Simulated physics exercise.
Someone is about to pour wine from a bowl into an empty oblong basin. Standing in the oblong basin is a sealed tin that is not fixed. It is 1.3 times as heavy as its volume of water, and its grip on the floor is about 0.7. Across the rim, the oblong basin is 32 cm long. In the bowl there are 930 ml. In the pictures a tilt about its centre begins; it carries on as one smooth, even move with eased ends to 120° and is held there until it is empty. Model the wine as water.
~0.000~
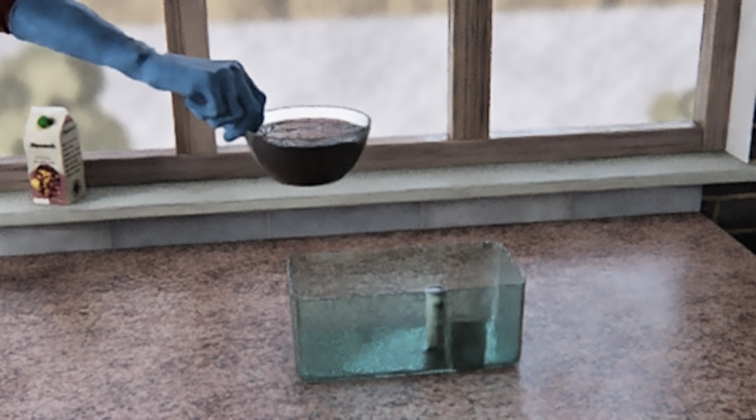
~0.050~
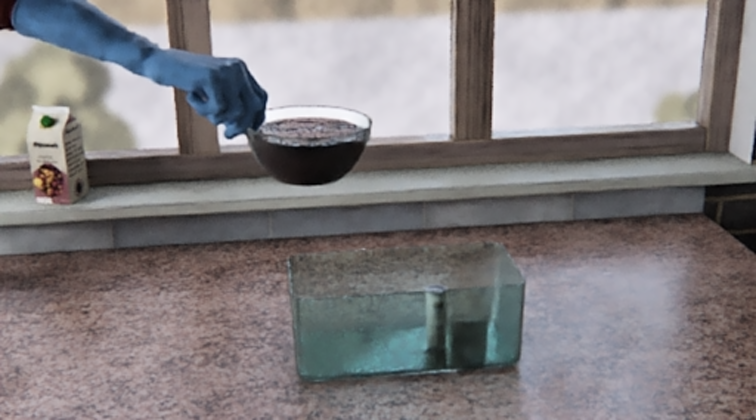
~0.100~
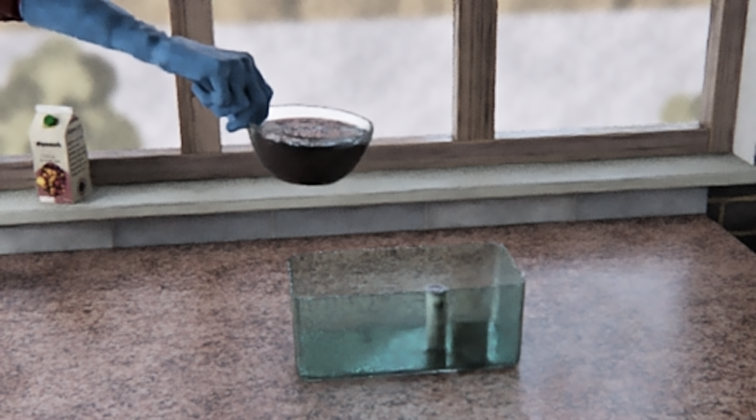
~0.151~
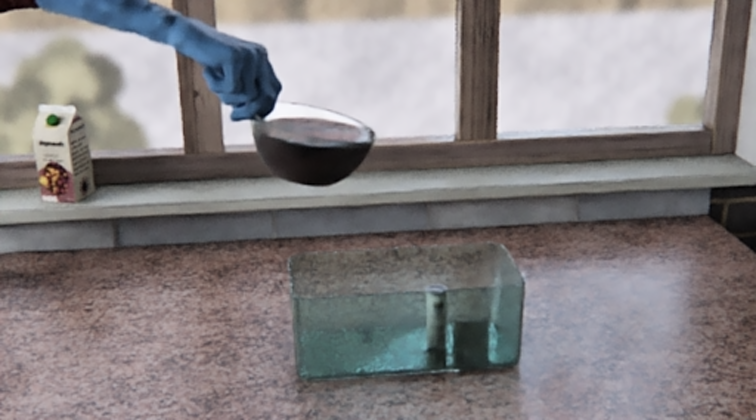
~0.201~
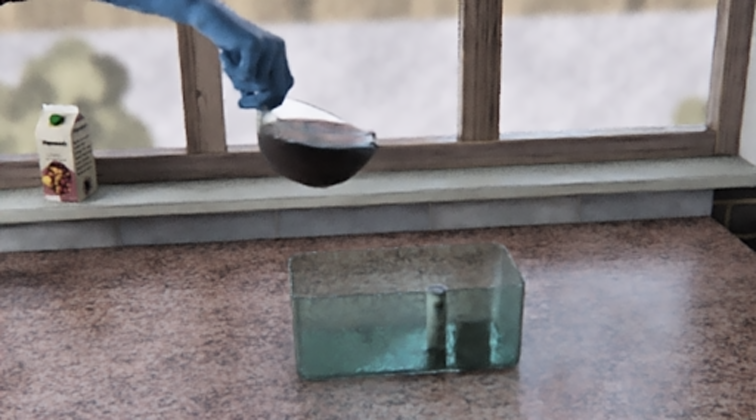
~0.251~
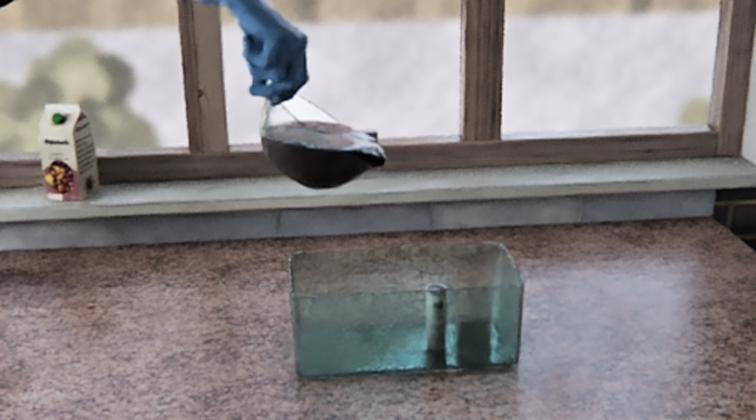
A blue-gloved hand steadily tilts a bowl of dark liquid rightward above a glass basin.
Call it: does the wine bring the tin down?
Call: Brought down.
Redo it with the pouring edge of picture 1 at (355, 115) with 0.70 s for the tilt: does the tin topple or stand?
After that, the tin overturns.
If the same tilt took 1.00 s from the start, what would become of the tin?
In that case the tin stays vertical.
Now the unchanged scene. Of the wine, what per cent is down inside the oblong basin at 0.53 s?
Around 54 percent.
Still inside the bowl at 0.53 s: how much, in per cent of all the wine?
I'd estimate some 4 % remains.
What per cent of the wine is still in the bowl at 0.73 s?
0 per cent or thereabouts.
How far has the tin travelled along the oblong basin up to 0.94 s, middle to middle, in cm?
Close to 2 cm.
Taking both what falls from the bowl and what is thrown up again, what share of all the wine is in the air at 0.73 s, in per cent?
About 2 % of the total.
By 0.53 s the tilt is 107° and 4 per cent is still to pour; the tin stands where it began.
By 0.73 s the tilt is 120° and 0 per cent is still to pour; the tin leans 18°.
By 0.94 s the tilt is 120° and 0 per cent is still to pour; the tin stands 2 cm from where it began.
By 1.17 s the tilt is 120° and 0 per cent is still to pour; the tin leans 24°.
At rest the tin lies on its side.
